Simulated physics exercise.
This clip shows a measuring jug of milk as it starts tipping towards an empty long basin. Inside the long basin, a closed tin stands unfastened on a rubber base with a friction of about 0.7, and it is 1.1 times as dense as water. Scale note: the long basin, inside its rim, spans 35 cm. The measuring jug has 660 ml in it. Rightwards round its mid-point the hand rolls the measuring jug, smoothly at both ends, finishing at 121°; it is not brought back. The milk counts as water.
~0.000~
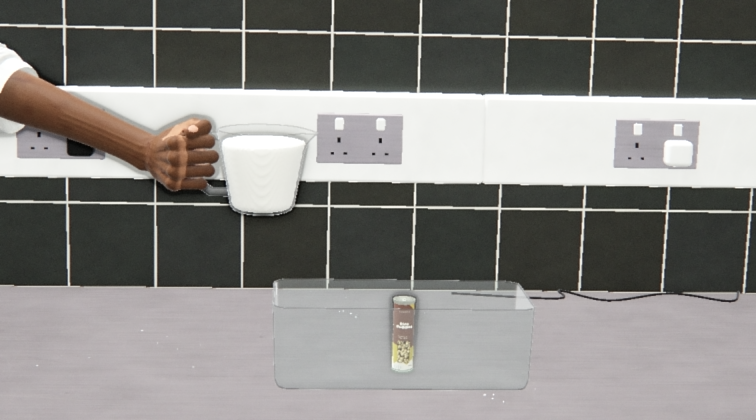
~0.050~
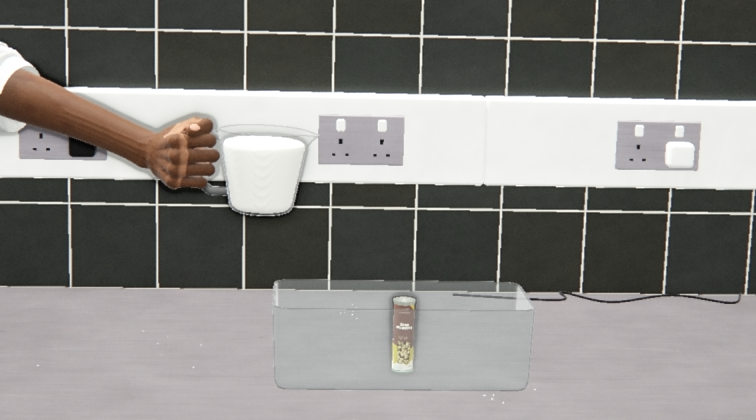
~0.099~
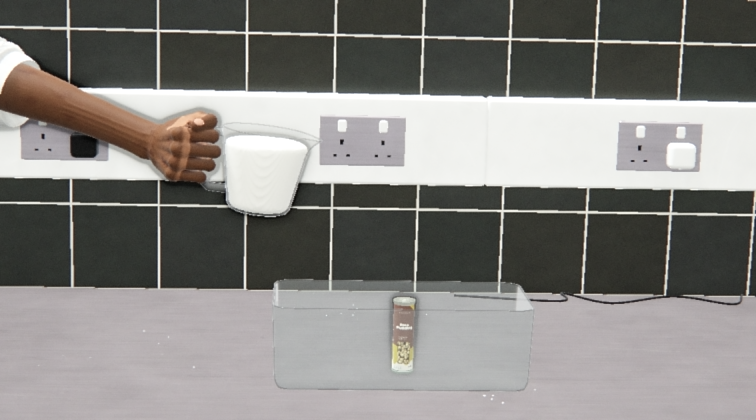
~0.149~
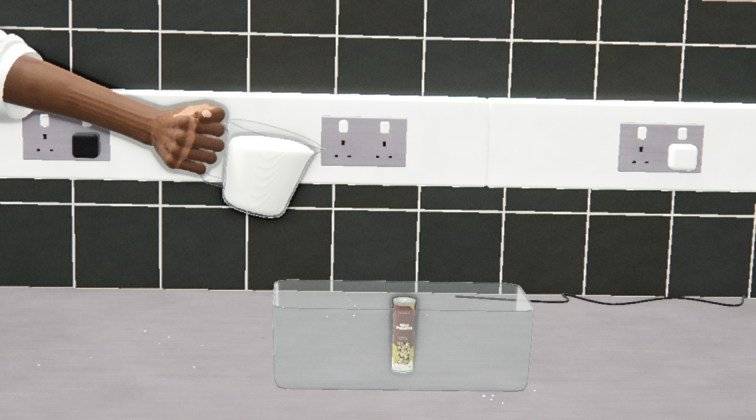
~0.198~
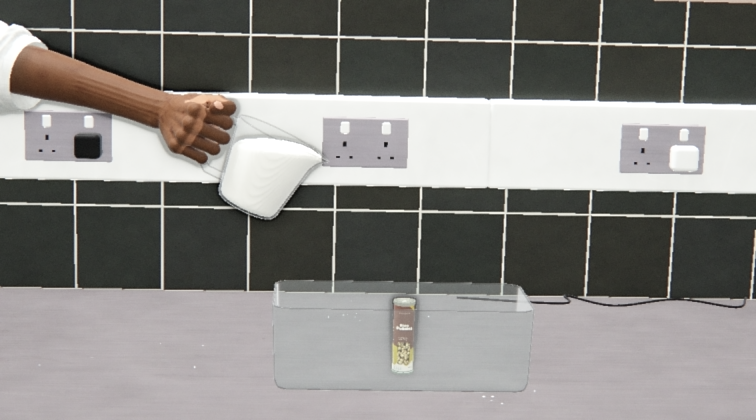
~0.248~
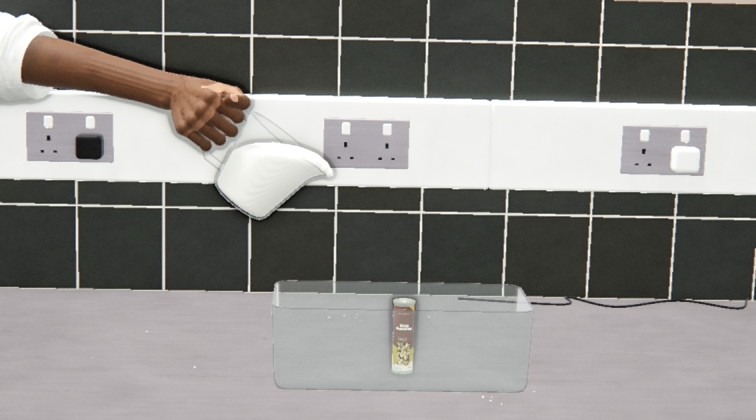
In the video, a hand holds a clear measuring jug of white liquid above and left of a long, see-through basin with a small tin at its front, and smoothly tilts the jug rightwards until the liquid reaches its lip.
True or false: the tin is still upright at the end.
True.
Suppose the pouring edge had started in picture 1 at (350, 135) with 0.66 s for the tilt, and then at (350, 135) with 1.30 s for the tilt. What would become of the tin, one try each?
The tin overturns the first time and overturns the second time.
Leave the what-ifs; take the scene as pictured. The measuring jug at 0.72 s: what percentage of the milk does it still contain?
I reckon near 1 per cent still sits there.
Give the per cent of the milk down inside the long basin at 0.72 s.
My estimate is about 94 percent.
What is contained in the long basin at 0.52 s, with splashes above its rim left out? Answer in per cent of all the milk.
Roughly 36 per cent.
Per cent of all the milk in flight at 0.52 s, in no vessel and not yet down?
About 36 per cent.
By 0.52 s the tilt is 108° and 29 per cent is still to pour; the tin stands where it began.
By 0.72 s the tilt is 121° and 1 per cent is still to pour; the tin stands where it began.
By 0.93 s the tilt is 121° and 0 per cent is still to pour; the tin stands where it began.
By 1.16 s the tilt is 121° and 0 per cent is still to pour; the tin stands where it began.
At rest the tin stands where it began.
